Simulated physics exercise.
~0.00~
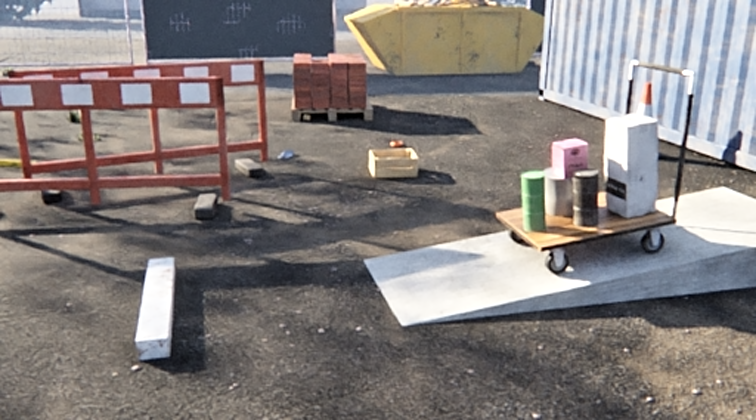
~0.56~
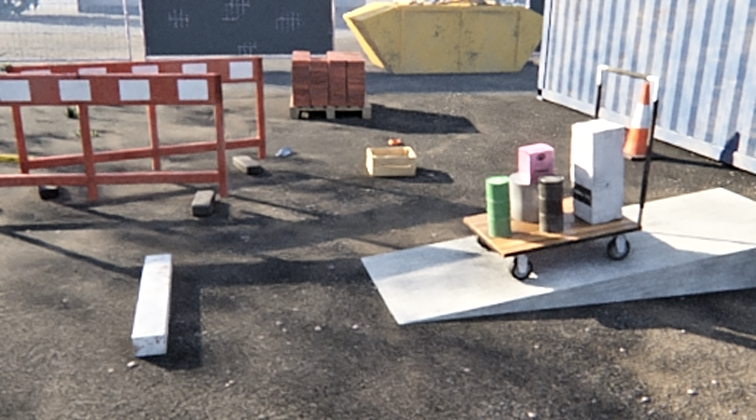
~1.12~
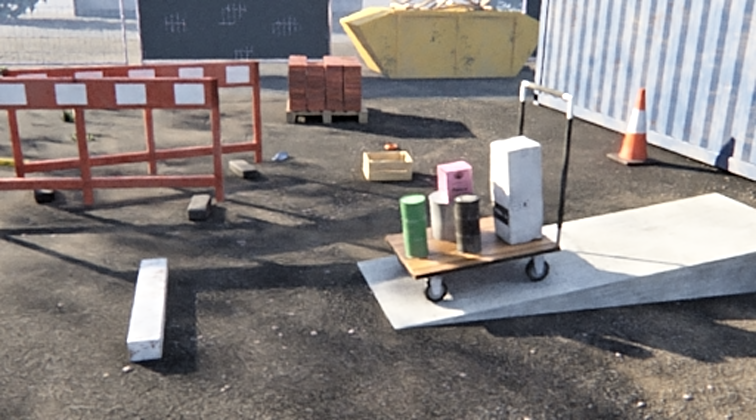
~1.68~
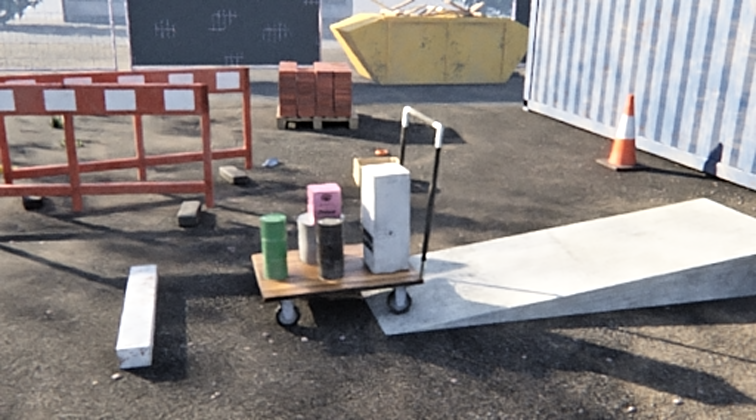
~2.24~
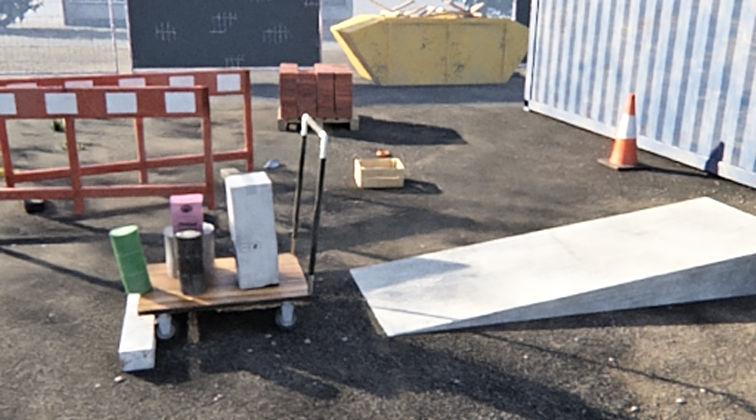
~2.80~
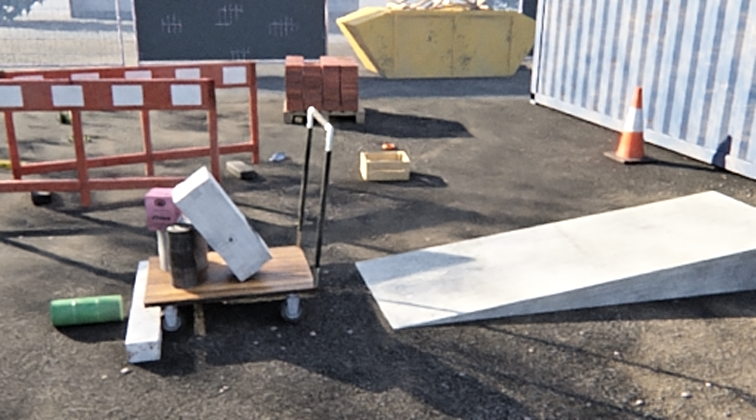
A loaded trolley rolls left down a pale ramp in a paved yard, seen from slightly above by a gently swaying camera. Its wooden deck carries a green canister at the left, a black canister, a grey pail, a pink box behind and a tall white box near the handle. Red and white barriers, stacked bricks, a yellow skip and an orange cone stand beyond. The trolley leaves the ramp, crosses level ground and stops at a white kerb. The green canister tips over the left edge and ends lying on the ground, while the white box leans left above the deck, the others still aboard.
